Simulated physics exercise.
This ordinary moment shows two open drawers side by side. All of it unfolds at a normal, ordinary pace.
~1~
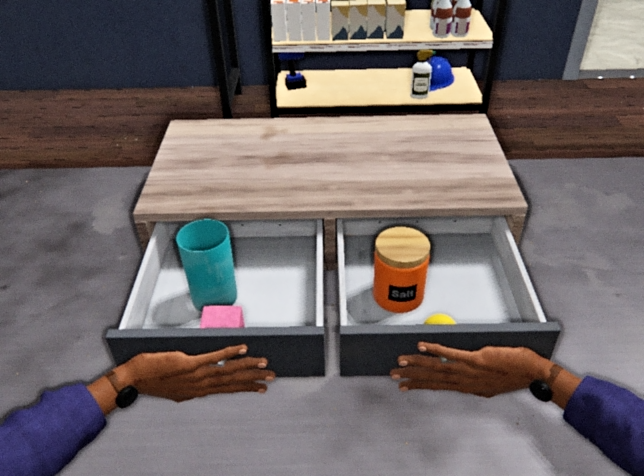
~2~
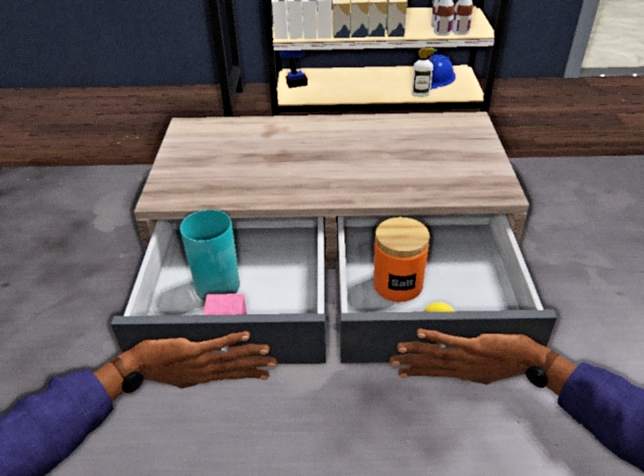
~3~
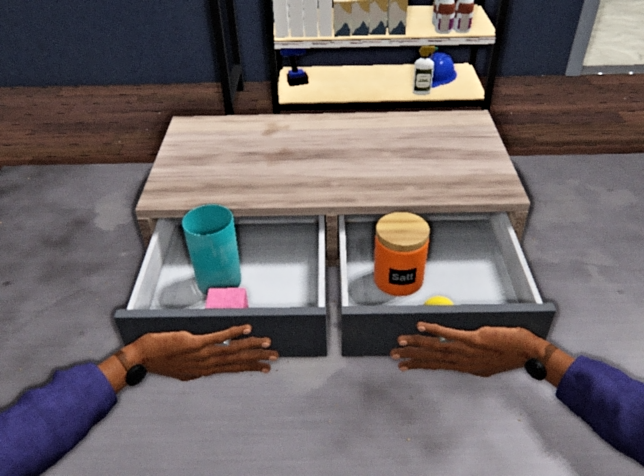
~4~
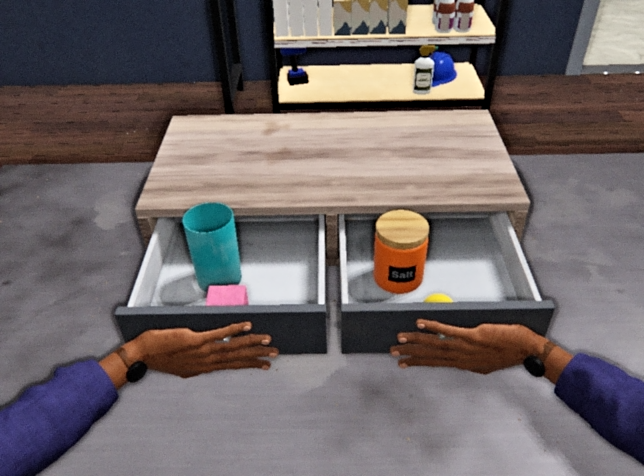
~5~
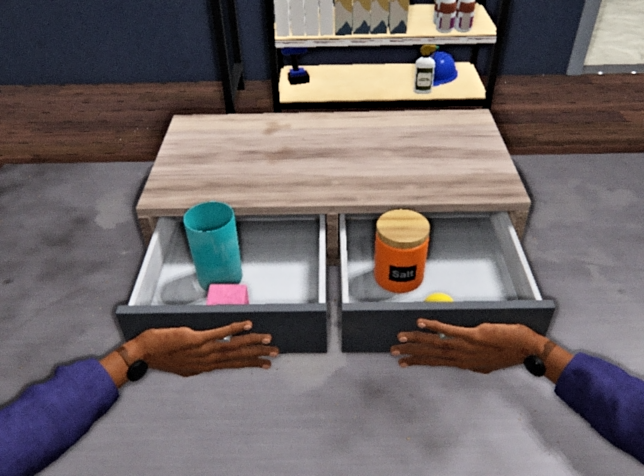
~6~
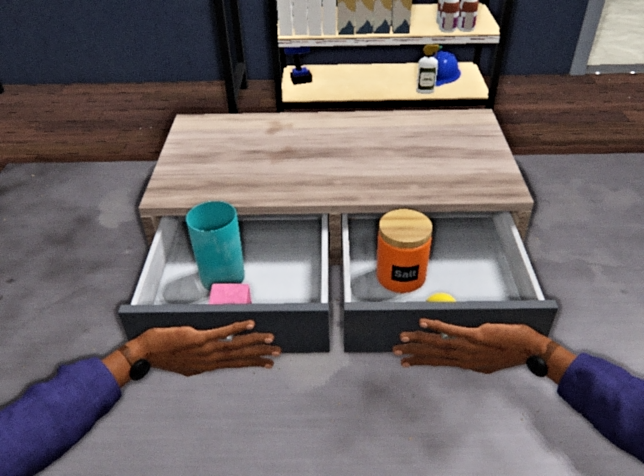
In a room, two hands slightly push in two open drawers holding a few objects.
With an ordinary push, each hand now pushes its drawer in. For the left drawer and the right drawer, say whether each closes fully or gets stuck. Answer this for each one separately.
Result: Left drawer: Not home; right drawer: Not home.
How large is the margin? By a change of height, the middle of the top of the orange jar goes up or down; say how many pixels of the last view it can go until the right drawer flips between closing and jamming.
Roughly 12 pixels downward.
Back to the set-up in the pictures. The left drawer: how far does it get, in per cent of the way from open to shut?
It gets roughly 35 percent of the way before stopping.
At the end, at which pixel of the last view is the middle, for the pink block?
The middle ends up near (236, 279).
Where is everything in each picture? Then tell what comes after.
In the first frame, left drawer (231, 284) wide open; right drawer (431, 280) wide open; turquoise beaker (209, 268).
In the second frame, right drawer (430, 270) wide open; orange jar (400, 260).
In the third frame, left drawer (235, 267) wide open; chest (331, 185).
In the fourth frame, right drawer (430, 262) wide open.
In the fifth frame, left drawer (236, 264) wide open; pink block (229, 311).
In the sixth frame, left drawer (239, 263) wide open; right drawer (433, 261) wide open; turquoise beaker (217, 248).
Then, 0.30 s past the last view, left drawer starting in; right drawer starting in.
Then, 0.44 s past the last view, left drawer about half in; right drawer starting in.
Finally, the left drawer stays ajar; the right drawer stays ajar.
